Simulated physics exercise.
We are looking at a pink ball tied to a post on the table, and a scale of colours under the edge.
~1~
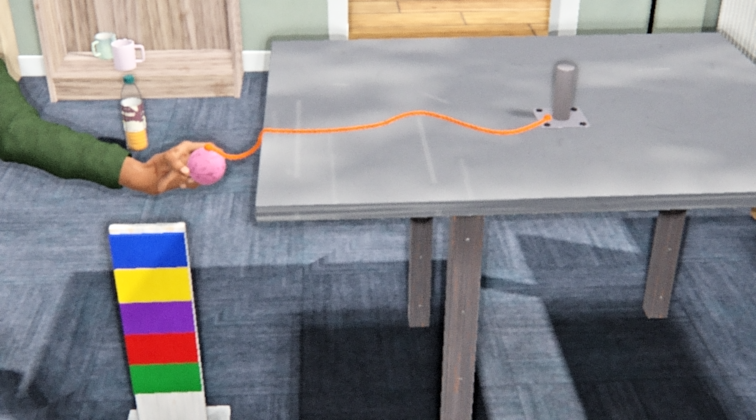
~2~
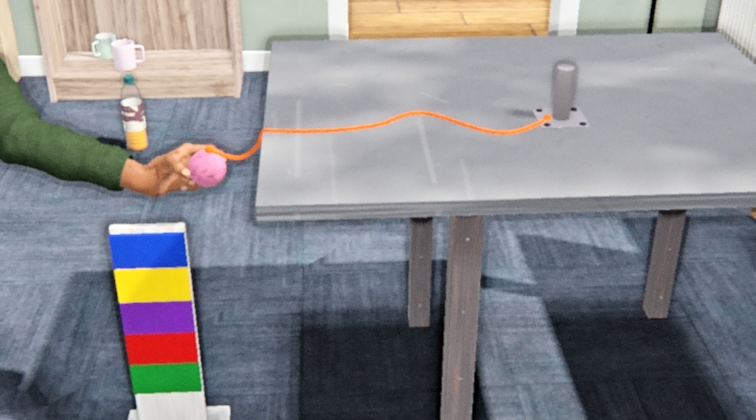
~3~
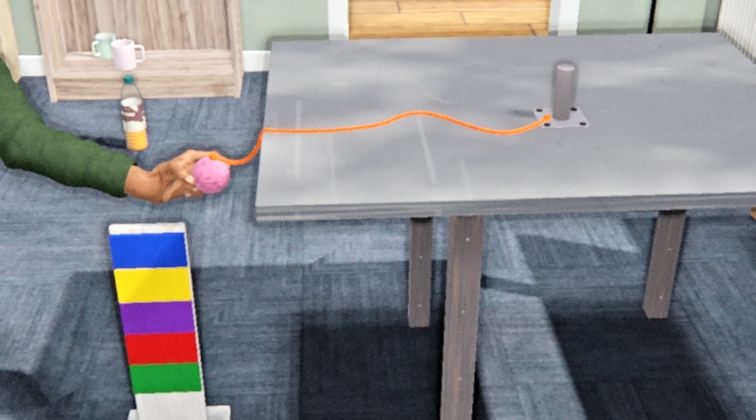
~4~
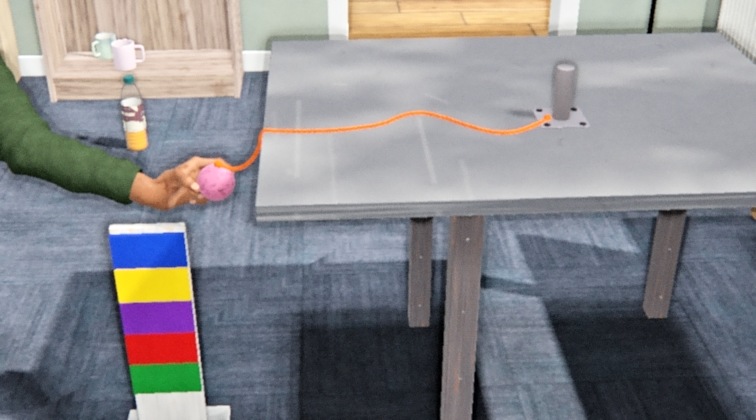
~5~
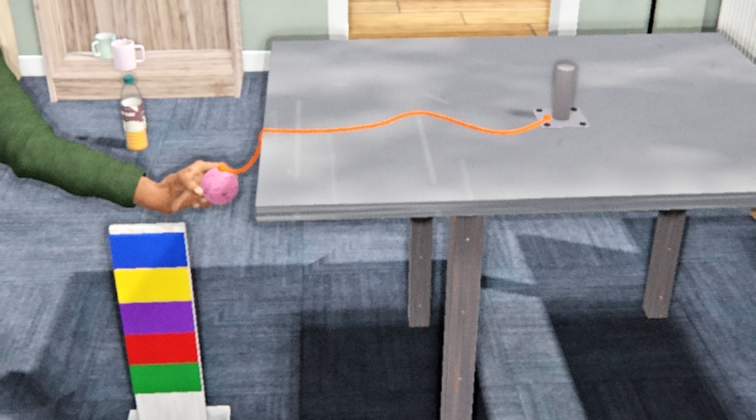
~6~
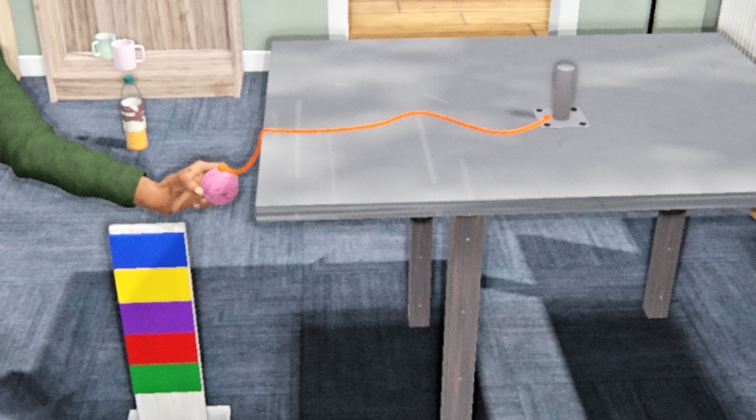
A hand holding a pink ball on an orange cord lowers it slightly beside the table.
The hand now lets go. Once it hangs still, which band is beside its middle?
The blue one.
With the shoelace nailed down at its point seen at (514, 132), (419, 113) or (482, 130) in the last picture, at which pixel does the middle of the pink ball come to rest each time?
The places are (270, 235), (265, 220) and (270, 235).
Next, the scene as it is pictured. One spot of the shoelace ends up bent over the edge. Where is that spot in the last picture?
Near (301, 132).
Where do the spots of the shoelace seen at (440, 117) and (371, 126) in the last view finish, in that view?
About (413, 121), and the other about (331, 123).
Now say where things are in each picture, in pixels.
Pink ball (206, 166); blue (149, 253); yellow (153, 286); purple (158, 318); red (162, 350); green (166, 380), in the first frame.
Pink ball (207, 168); shoelace through (529, 127) (462, 124) (403, 116) (344, 130) (266, 133), in the second frame.
Pink ball (211, 175), in the third frame.
Pink ball (216, 182); shoelace through (529, 127) (462, 124) (403, 116) (344, 130) (266, 133), in the fourth frame.
Pink ball (219, 186), in the fifth frame.
Pink ball (220, 186); shoelace through (529, 127) (462, 124) (403, 116) (344, 130) (266, 133), in the sixth frame.
Soon after, ball near (263, 238); level with blue.
In the end, ball near (272, 244); level with blue. The shoelace holds its middle at blue.
